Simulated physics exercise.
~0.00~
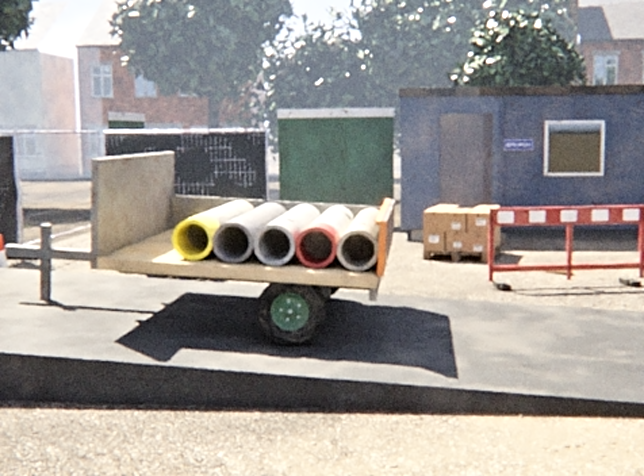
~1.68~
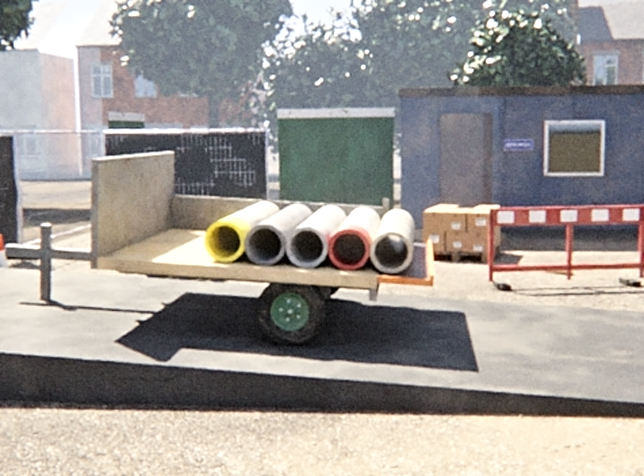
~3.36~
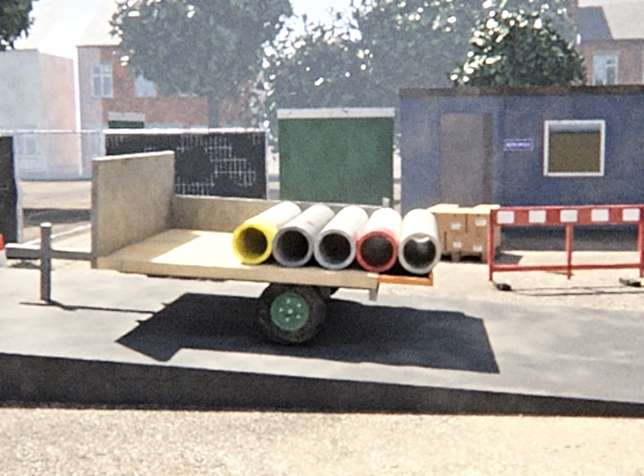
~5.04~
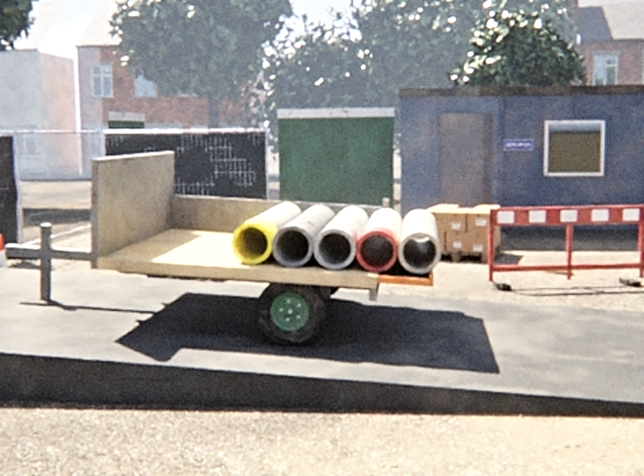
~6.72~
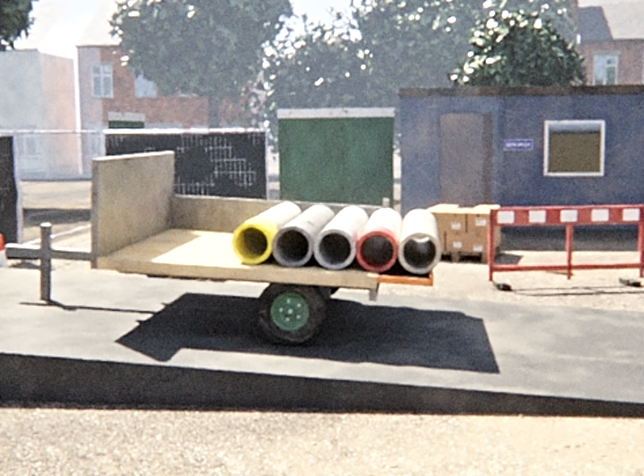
Five concrete pipes, one yellow and one red, rolled a short way right together across a parked trailer's bed as its tailgate dropped open, then stopped in a row at the back edge, with none falling off.
